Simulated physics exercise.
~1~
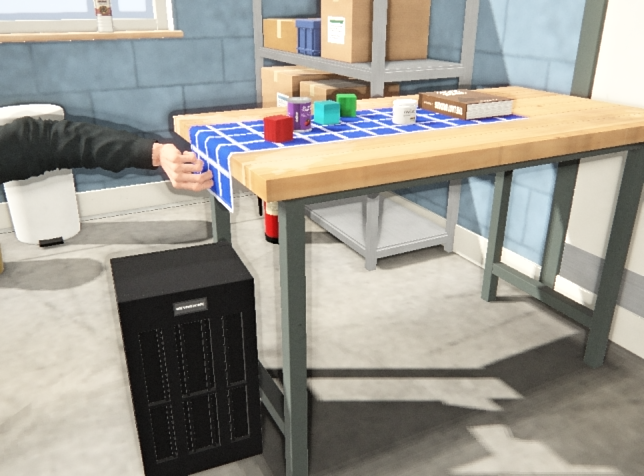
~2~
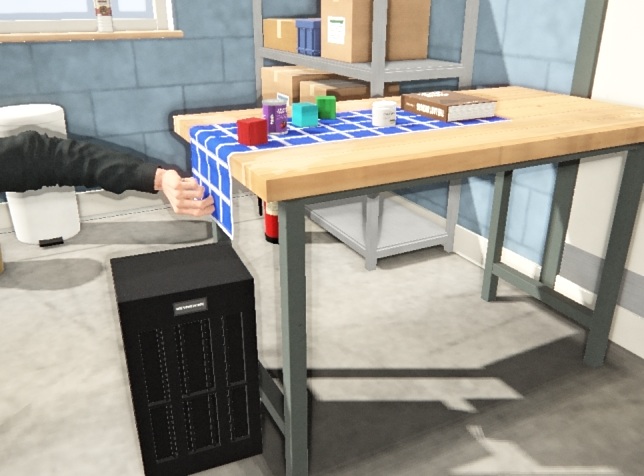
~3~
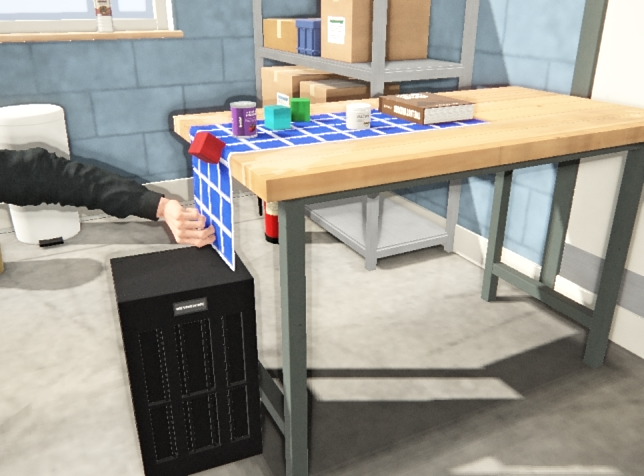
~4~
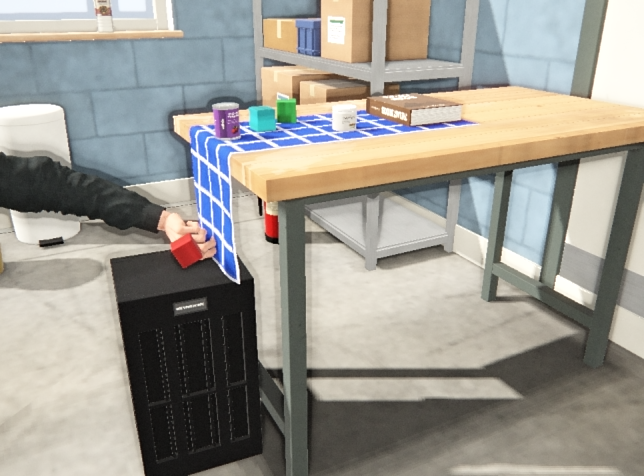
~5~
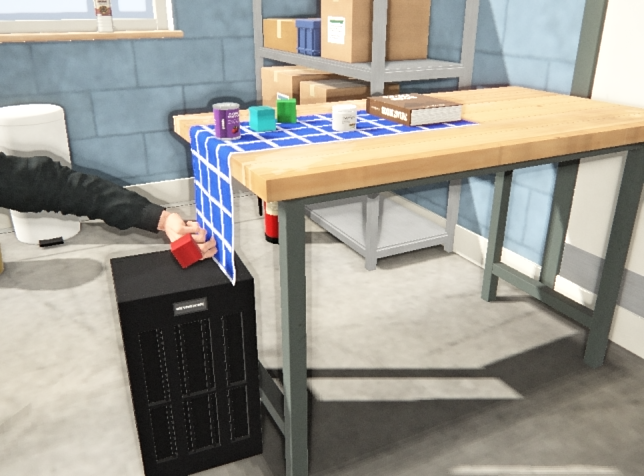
In the video, a hand pulls a blue checked runner down over a workbench's left edge, drawing the items on it leftward until the red cube tips off and ends against the hand above the black crate, while the purple can, other small items and book remain on the bench.
